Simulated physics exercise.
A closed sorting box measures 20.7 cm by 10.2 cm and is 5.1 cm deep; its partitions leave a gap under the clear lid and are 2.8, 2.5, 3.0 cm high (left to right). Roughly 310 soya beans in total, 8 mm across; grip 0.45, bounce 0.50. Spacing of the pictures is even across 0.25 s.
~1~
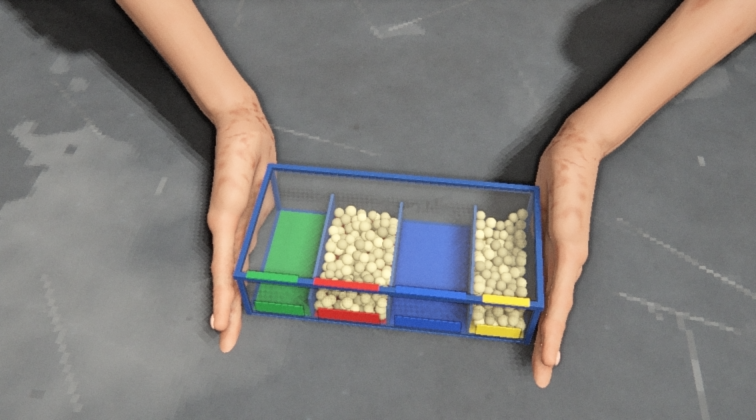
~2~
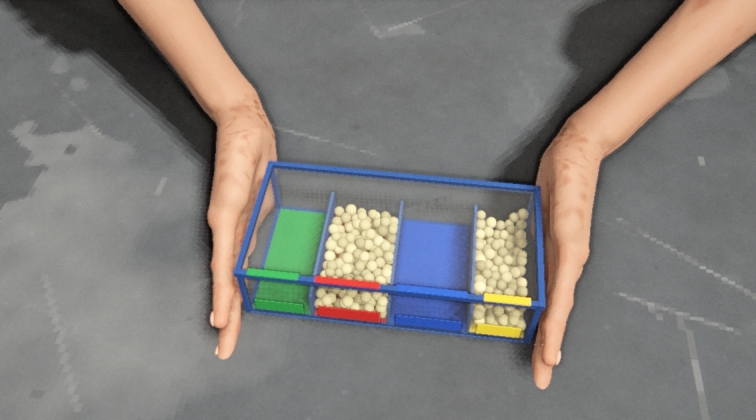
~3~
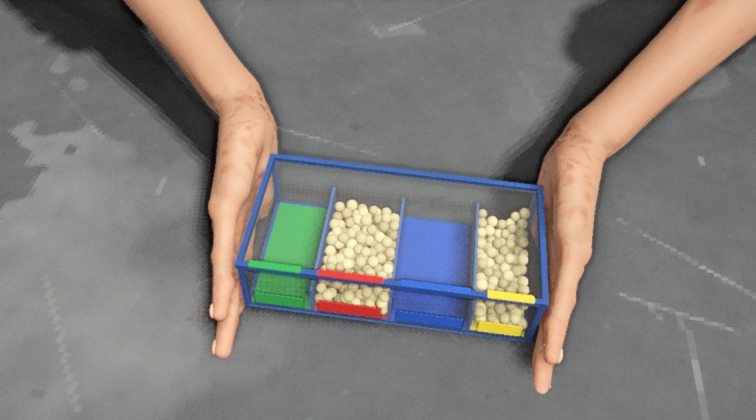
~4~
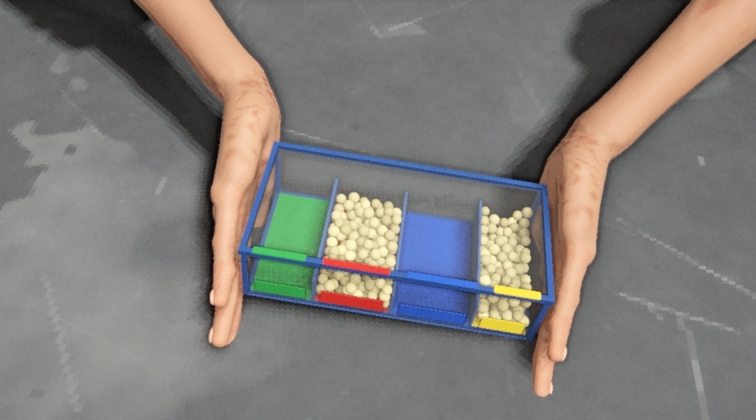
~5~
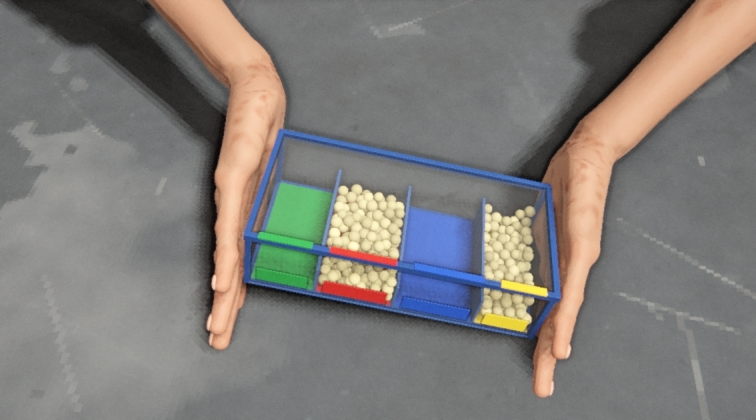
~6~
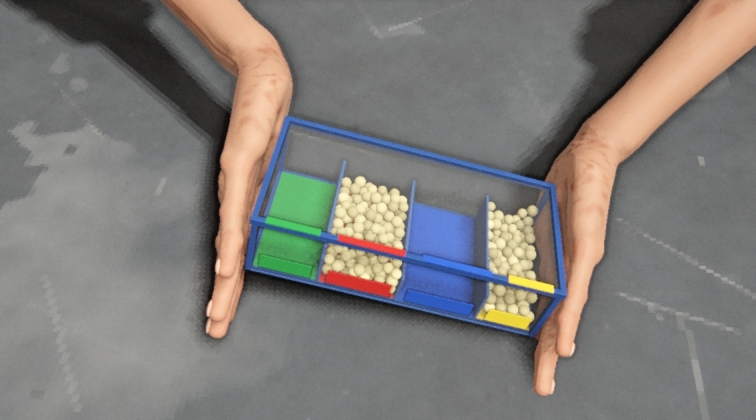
Above a scuffed grey surface, two hands gradually tilting a clear-lidded box with four coloured compartments, pale beans filling red and yellow.
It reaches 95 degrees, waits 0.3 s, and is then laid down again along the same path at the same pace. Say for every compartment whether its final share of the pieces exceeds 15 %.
Red: Does not exceed, blue: Exceeds, green: Does not exceed, yellow: Exceeds.
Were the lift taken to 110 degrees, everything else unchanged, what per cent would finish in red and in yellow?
Red: 0; yellow: 70 (per cent).
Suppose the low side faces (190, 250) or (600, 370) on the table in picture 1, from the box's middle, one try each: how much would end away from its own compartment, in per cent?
Near 85 and 50 per cent, in that order.
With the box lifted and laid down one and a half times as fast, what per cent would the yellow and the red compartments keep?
That gives yellow 70 percent and red 5 percent.
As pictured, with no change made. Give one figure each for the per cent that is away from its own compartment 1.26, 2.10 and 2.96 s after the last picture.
In order: 40, then 50, then 50.
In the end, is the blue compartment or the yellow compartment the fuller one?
The yellow one.
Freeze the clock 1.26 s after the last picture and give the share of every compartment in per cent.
Shares - red: 15; blue: 20; green: 0; yellow: 65.
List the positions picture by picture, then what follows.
The first picture shows box tilt 0 degrees, front corners at (240, 274) and (537, 304); red 55 %, yellow 45 %.
The second picture shows box tilt 1 degrees, front corners at (241, 271) and (538, 303).
The third picture shows box tilt 3 degrees, front corners at (242, 263) and (542, 301), lowest corner right back.
The fourth picture shows box tilt 7 degrees, front corners at (245, 249) and (547, 298), lowest corner right back.
The fifth picture shows box tilt 10 degrees, front corners at (251, 234) and (553, 295), lowest corner right back.
The sixth picture shows box tilt 14 degrees, front corners at (257, 219) and (559, 292), lowest corner right back; red 55 %, yellow 45 %.
Then, 1.26 s after the last picture, tilt 95 degrees; red 15 %, blue 20 %, yellow 65 %.
Then, 2.10 s after the last picture, tilt 49 degrees; red 5 %, blue 25 %, yellow 70 %.
Then, 2.96 s after the last picture, tilt 0 degrees; red 5 %, blue 30 %, yellow 70 %.
In the end, red 5 %, blue 30 %, green 0 %, yellow 70 %.
